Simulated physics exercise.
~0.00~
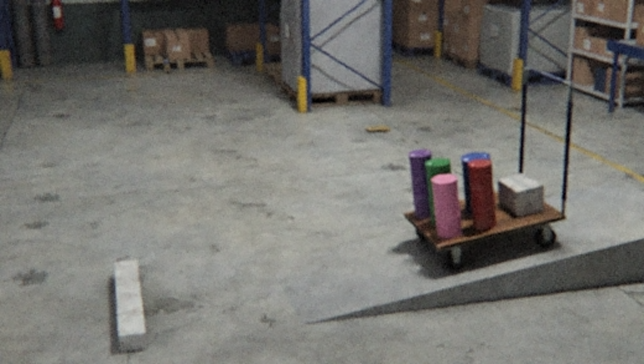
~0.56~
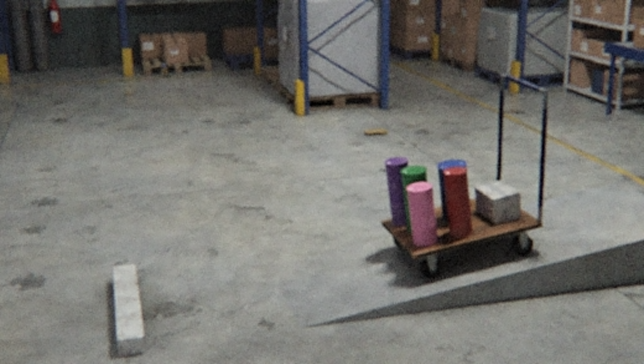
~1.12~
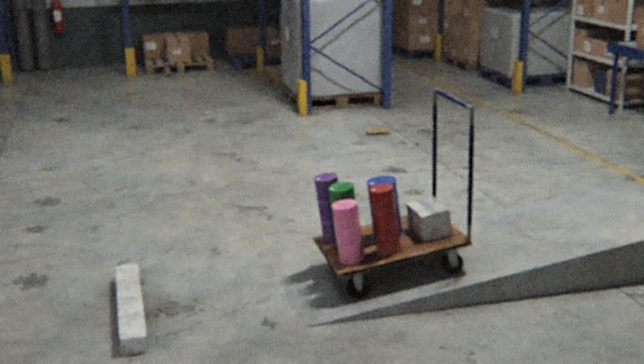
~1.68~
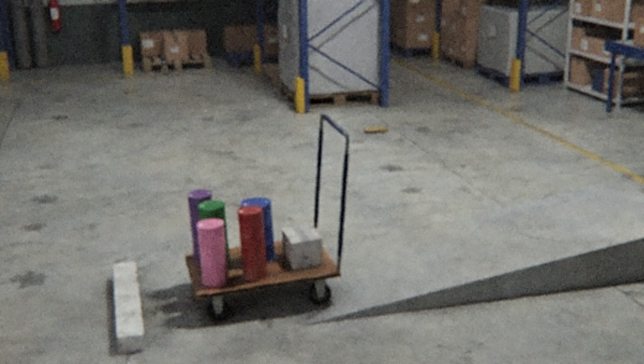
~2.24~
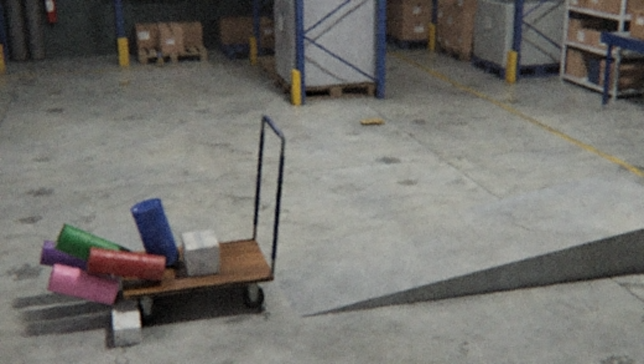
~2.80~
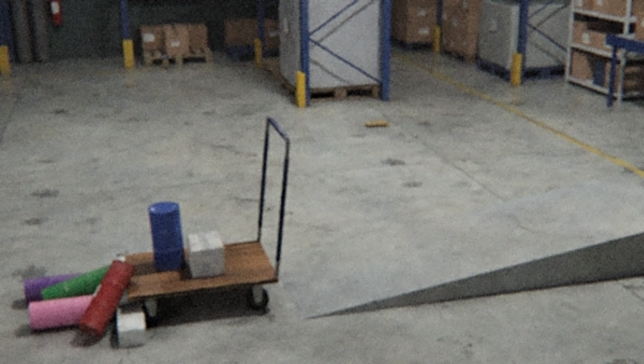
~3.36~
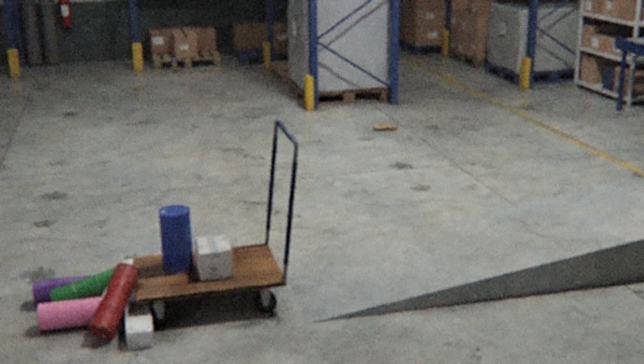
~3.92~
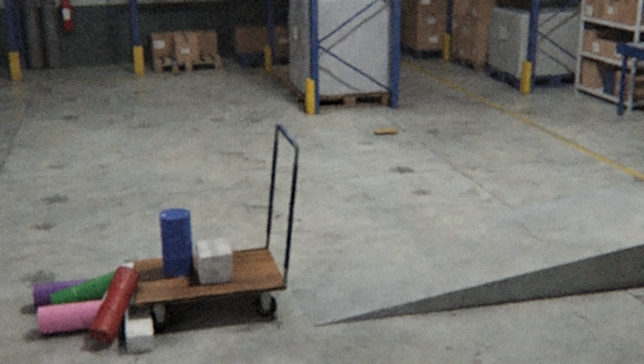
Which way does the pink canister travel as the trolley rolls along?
The pink canister moves to the left, riding on the trolley and then falling off its front at the kerb.
